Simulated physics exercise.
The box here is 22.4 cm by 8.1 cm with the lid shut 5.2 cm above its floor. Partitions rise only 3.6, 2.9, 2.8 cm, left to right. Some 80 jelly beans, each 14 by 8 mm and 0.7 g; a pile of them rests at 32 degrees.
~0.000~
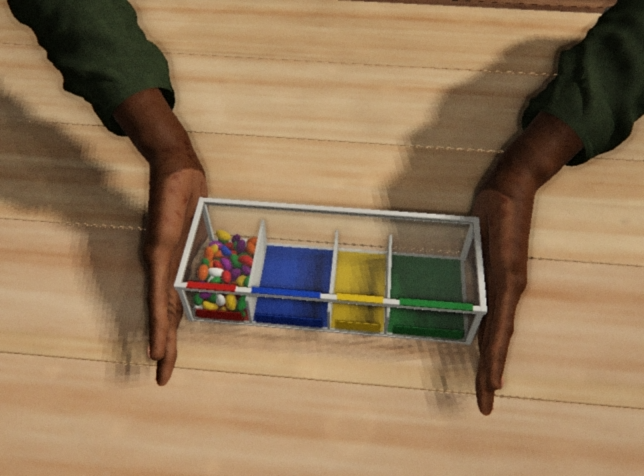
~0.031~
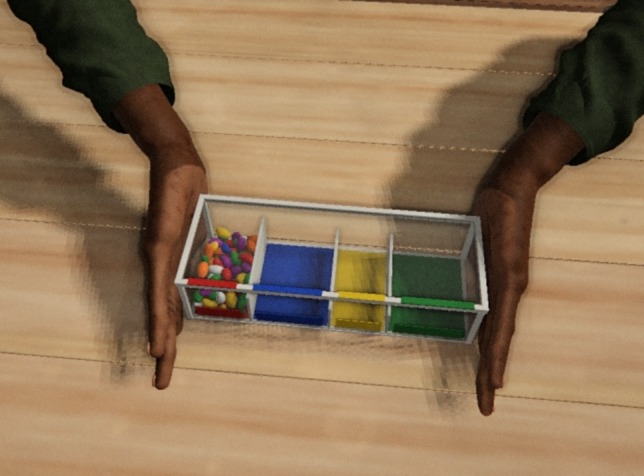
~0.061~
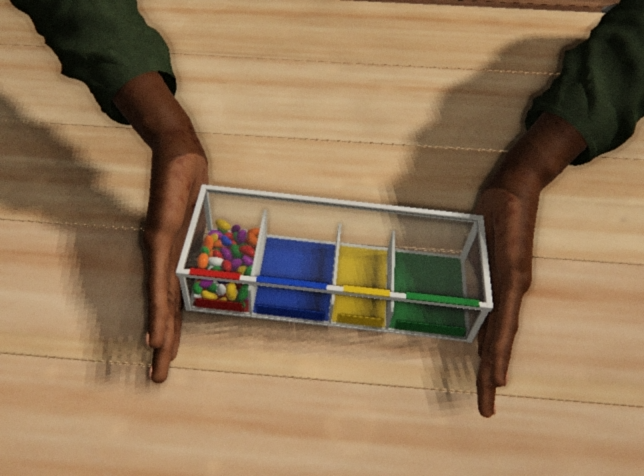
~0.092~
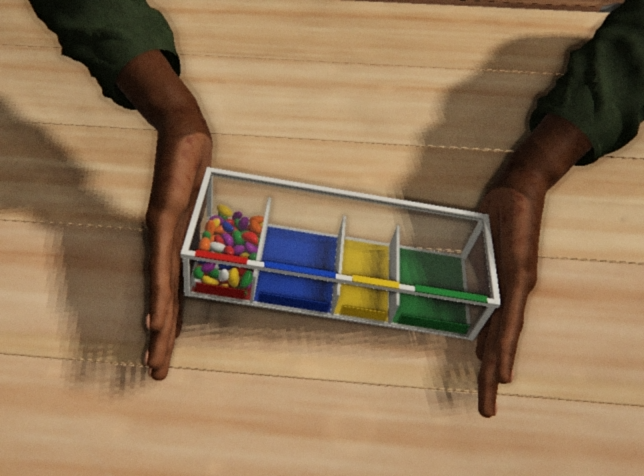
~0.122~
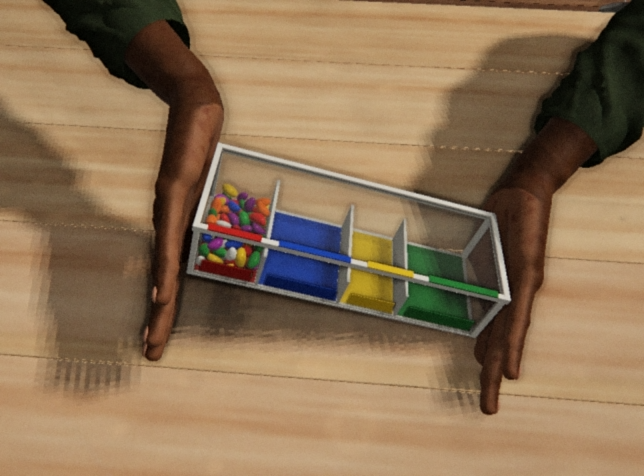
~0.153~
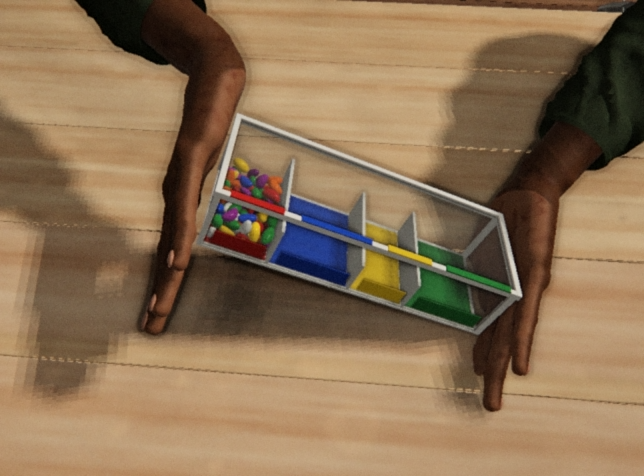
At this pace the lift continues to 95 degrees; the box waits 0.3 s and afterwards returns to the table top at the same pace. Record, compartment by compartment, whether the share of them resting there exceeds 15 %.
Red: Exceeds; blue: Does not exceed; green: Exceeds; yellow: Does not exceed.
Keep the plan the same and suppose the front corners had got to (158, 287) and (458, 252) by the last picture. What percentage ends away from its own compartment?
Something like 0 in a hundred.
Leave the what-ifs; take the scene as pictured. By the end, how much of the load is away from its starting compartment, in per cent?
Roughly 35 per cent.
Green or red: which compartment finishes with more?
The red one.
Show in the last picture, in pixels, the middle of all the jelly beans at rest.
Somewhere near (250, 266) in the last picture.
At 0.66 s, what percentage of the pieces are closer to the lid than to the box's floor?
Share: Approx. 80 %.
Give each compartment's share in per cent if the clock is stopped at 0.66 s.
Red = 75, blue = 5, green = 10, yellow = 5 (per cent).
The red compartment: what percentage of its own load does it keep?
My estimate is roughly 60 percent.
After 0.66 s, tilt 95 degrees; red 75 %, blue 5 %, green 10 %, yellow 5 %.
After 1.00 s, tilt 56 degrees; red 65 %, blue 5 %, green 30 %.
Then, at 1.43 s, tilt 0 degrees; red 65 %, blue 10 %, green 30 %.
At rest (1.9 s), red 65 %, blue 10 %, green 30 %, yellow 0 %.
